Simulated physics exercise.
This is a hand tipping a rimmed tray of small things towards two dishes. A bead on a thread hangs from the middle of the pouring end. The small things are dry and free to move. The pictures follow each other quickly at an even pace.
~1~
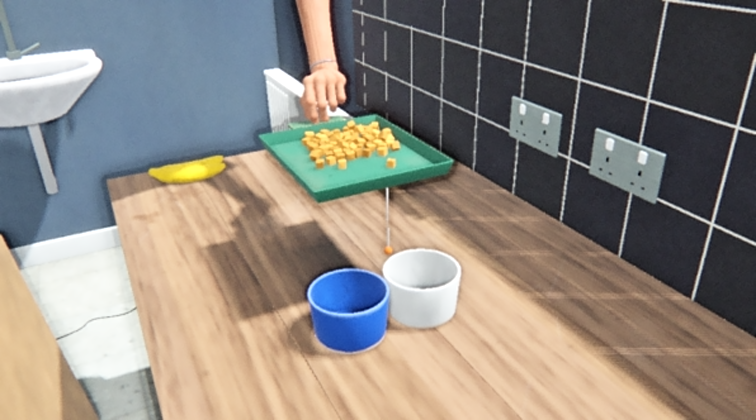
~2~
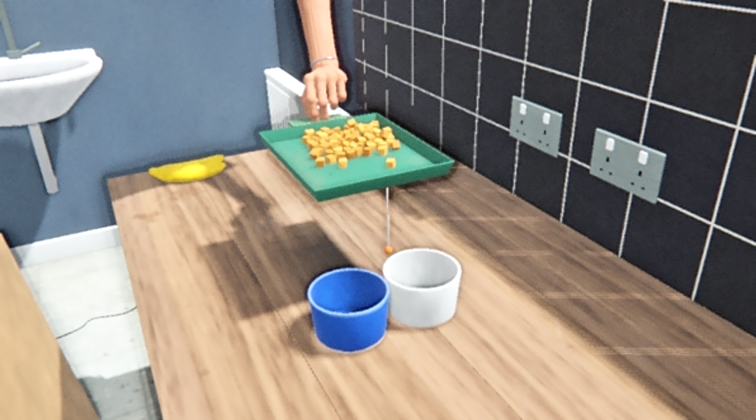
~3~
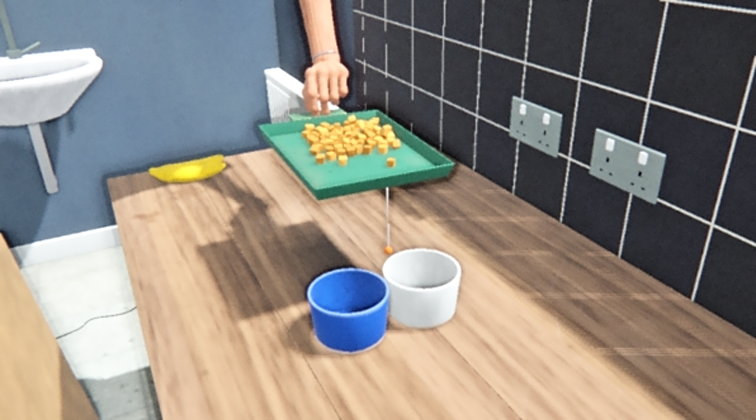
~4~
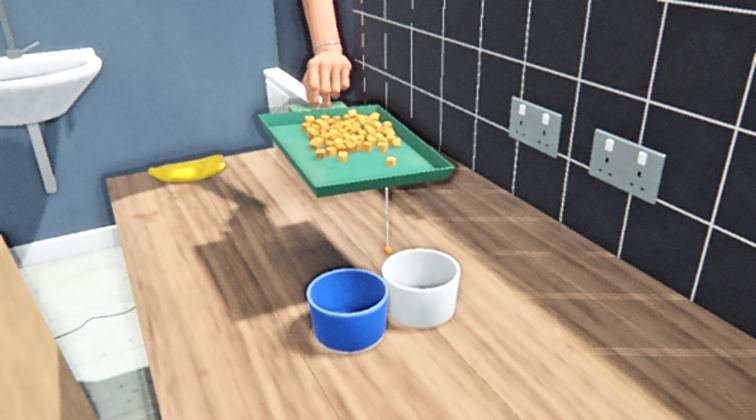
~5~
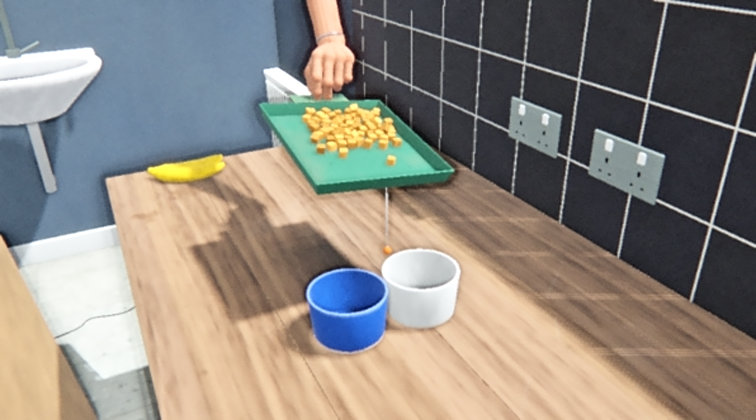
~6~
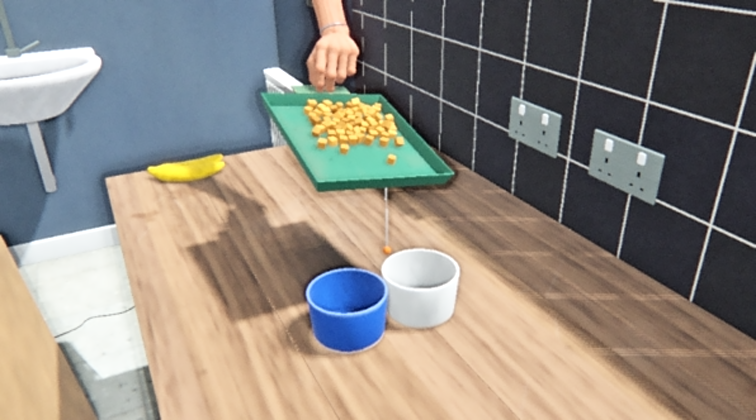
On a wooden counter beside black tiles, a hand holds a green tray of small orange cubes above a blue dish and a white dish, with a yellow banana behind. The hand slowly raises the tray's far end, slanting it gradually more toward the right corner, while the cubes stay clustered.
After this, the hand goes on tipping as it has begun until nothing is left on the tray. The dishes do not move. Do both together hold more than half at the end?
The two hold under half of the load.
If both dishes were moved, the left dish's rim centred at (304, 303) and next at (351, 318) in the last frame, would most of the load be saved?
In turn: Under half; below a half.
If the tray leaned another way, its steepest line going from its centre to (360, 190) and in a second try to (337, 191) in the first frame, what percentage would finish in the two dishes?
Roughly 90 per cent, and 60 per cent.
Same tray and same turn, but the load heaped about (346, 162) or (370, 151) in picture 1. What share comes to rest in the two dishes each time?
About 40 and 30 per cent.
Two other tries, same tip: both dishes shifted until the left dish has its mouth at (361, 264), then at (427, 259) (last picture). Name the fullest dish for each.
First right, then the dish on the left.
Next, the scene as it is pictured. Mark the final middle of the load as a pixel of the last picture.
Around (458, 281).
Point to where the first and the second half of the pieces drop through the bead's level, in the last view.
At about (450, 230), then at (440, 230).
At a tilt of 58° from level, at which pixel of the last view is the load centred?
Close to (417, 161).
Shortly afterwards, tray tipped steeply; all but a few on the tray; a little in the air.
Next, tray tipped right over; near half on the tray; a little in the right dish; near a third outside both; a little in the air.
Some moments later, tray tipped past a quarter turn; a little in the right dish; the bulk outside both.
In the end, tray tipped past a quarter turn; none at all in the left dish; a little in the right dish; the bulk outside both.
